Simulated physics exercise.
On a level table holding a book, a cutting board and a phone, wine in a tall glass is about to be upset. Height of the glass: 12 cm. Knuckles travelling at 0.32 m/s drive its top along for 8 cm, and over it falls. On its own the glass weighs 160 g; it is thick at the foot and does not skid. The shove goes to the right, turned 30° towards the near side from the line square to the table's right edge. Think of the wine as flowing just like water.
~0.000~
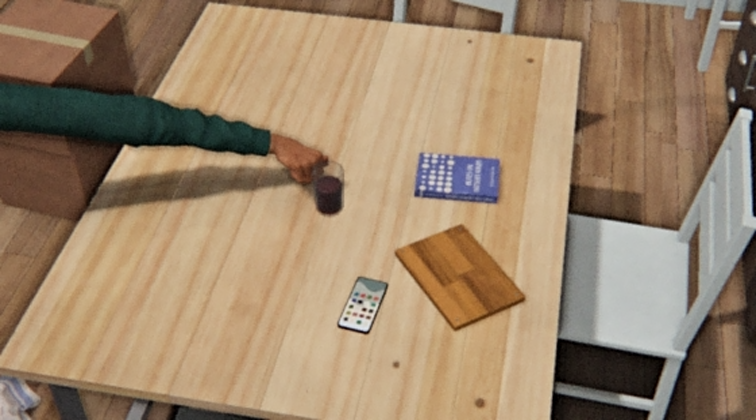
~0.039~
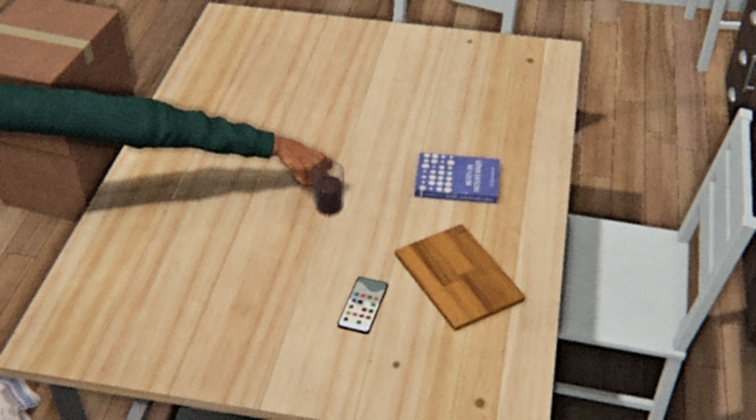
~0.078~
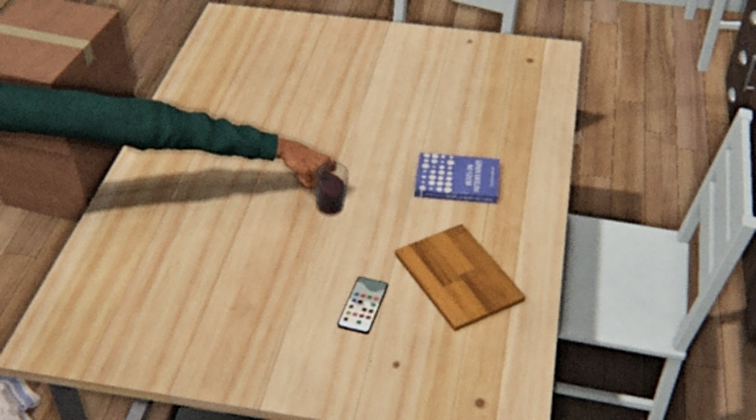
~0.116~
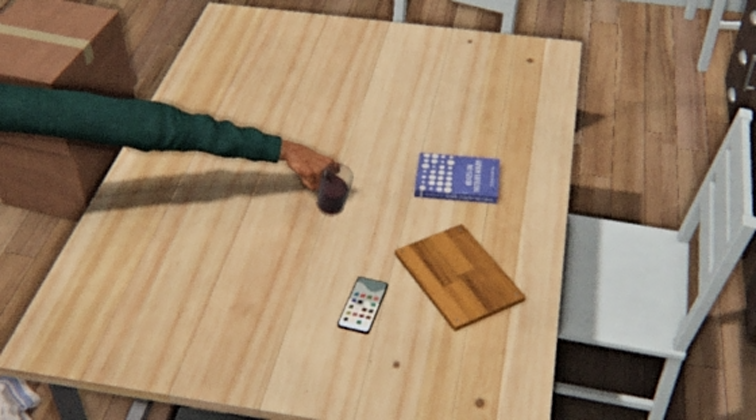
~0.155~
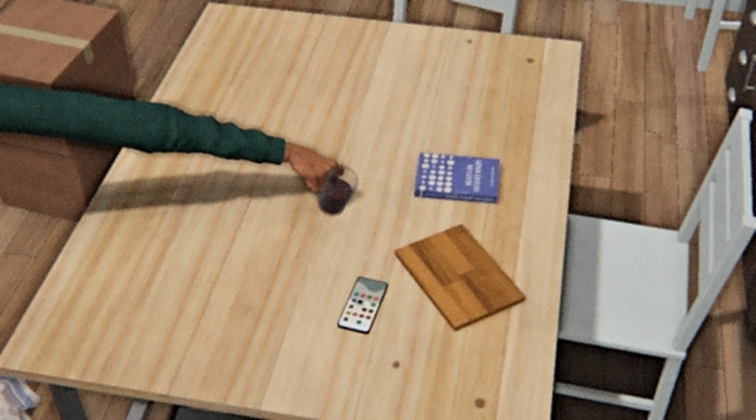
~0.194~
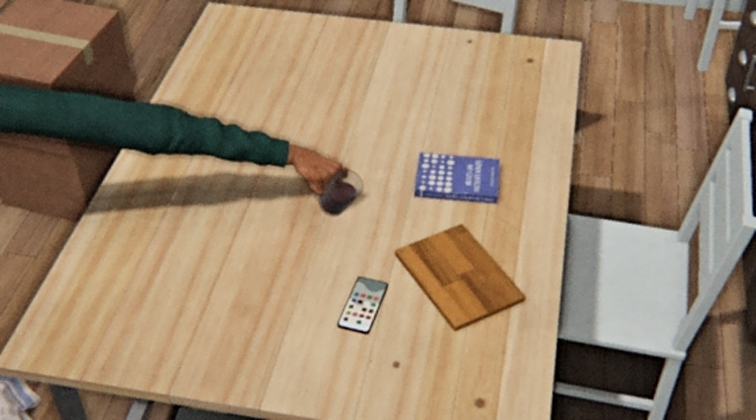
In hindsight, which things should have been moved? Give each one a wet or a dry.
Book: Wet; cutting board: Wet; phone: Wet.
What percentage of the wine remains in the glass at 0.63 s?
Share remaining: Around 34 %.
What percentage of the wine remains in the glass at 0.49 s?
Amount remaining: Around 60 per cent.
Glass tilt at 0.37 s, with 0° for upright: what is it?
I'd say it sits near 86 degrees off vertical.
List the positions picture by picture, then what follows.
In the first frame, it leans 0°; the fist is at (308, 164); the wine meets the walls at (316, 182) and (342, 186); the book is at (458, 174); the cutting board is at (459, 272); the phone is at (363, 304).
In the second frame, it leans 0°; the fist is at (312, 166); the wine meets the walls at (316, 182) and (342, 186).
In the third frame, it leans 7°; the fist is at (316, 168); the wine meets the walls at (319, 175) and (344, 186).
In the fourth frame, it leans 14°; the fist is at (320, 170); the wine meets the walls at (324, 175) and (349, 186).
In the fifth frame, it leans 22°; the fist is at (323, 173); the wine meets the walls at (327, 182) and (352, 186).
In the sixth frame, it leans 30°; the fist is at (327, 175); the wine meets the walls at (328, 186) and (356, 187).
By 0.37 s the tilt is 86° and 100 per cent is in the glass, 0 has run off the table; wet so far, nothing.
By 0.49 s the tilt is 89° and 60 per cent is in the glass, 0 has run off the table; wet so far, cutting board.
By 0.63 s the tilt is 89° and 33 per cent is in the glass, 0 has run off the table; wet so far, cutting board, phone.
By 0.87 s the tilt is 89° and 18 per cent is in the glass, 0 has run off the table; wet so far, book, cutting board, phone.
At rest 6 per cent is in the glass, 11 has run off the table; wet so far, book, cutting board, phone.
